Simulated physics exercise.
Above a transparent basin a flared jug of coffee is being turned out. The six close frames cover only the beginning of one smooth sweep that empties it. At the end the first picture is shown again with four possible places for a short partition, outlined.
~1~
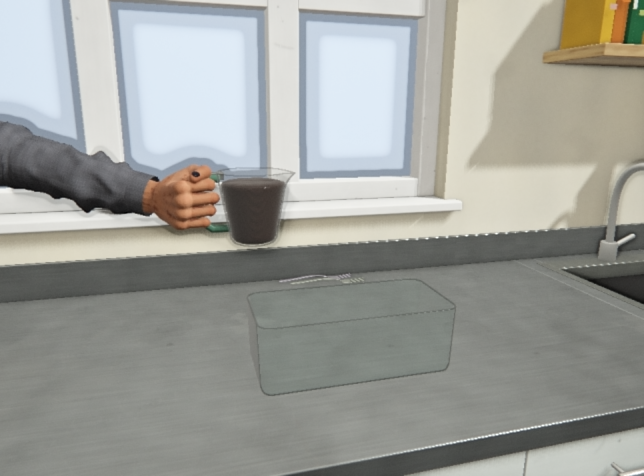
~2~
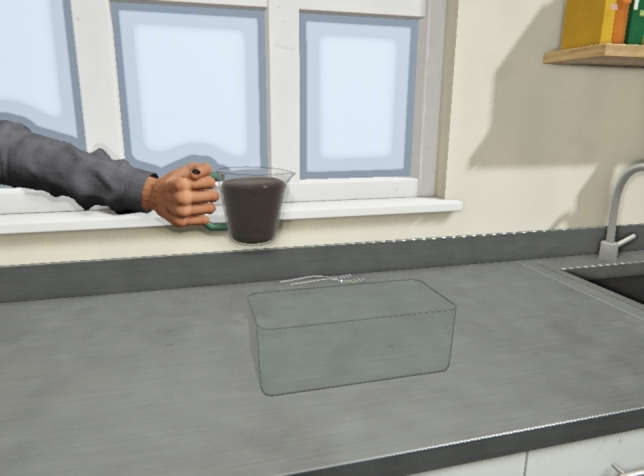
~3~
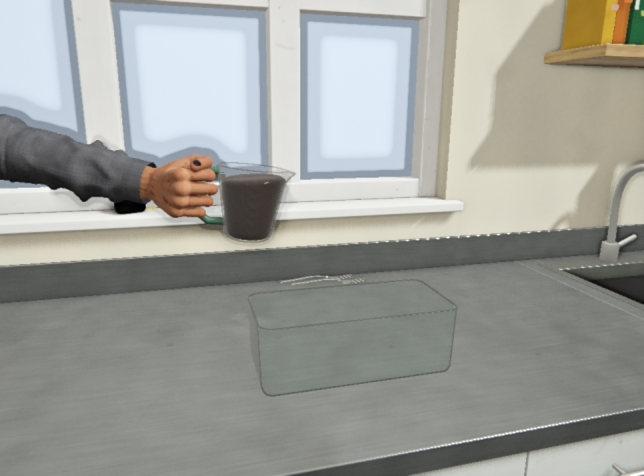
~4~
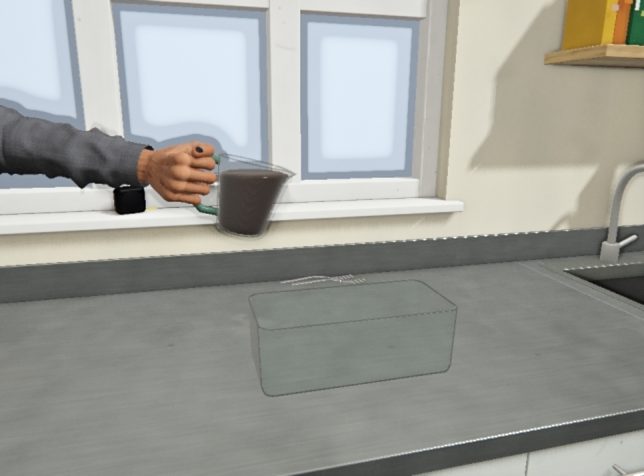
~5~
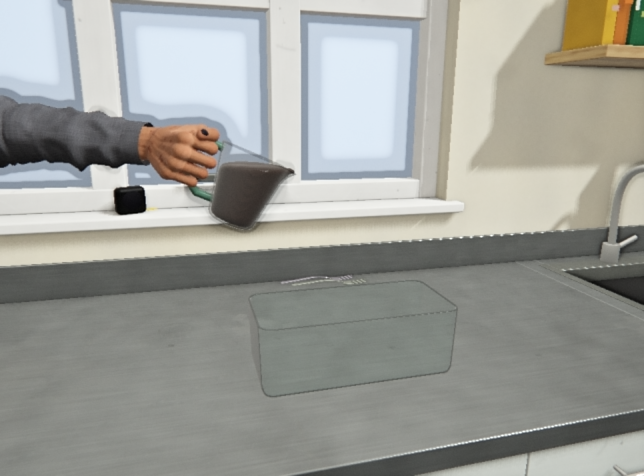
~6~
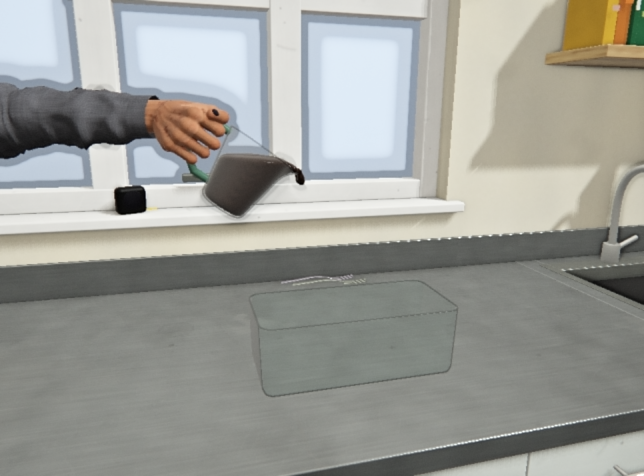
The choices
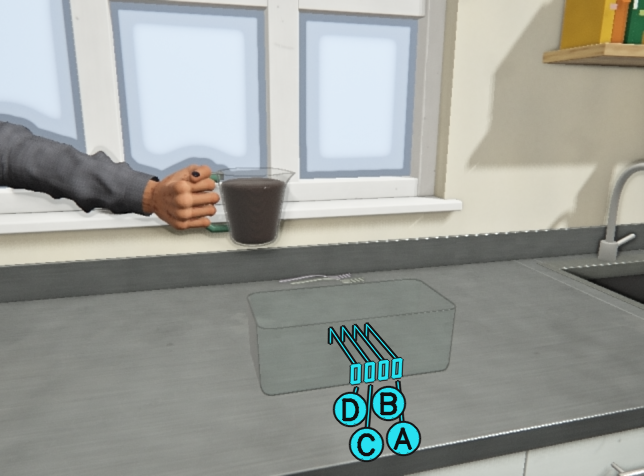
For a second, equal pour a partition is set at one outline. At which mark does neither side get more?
Place B.
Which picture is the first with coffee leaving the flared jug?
In picture 6.
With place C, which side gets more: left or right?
The right side.
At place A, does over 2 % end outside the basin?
Yes.
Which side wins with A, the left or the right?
The left side.
In cyan, A at (397, 381); B at (384, 383); C at (370, 385); D at (356, 387).
With A, about 80 % ends left of the wall and 13 % right of it; 7 % is lost outside.
With B, about 47 % ends left of the wall and 50 % right of it; 3 % is lost outside.
With C, about 17 % ends left of the wall and 78 % right of it; 5 % is lost outside.
With D, about 12 % ends left of the wall and 83 % right of it; 4 % is lost outside.
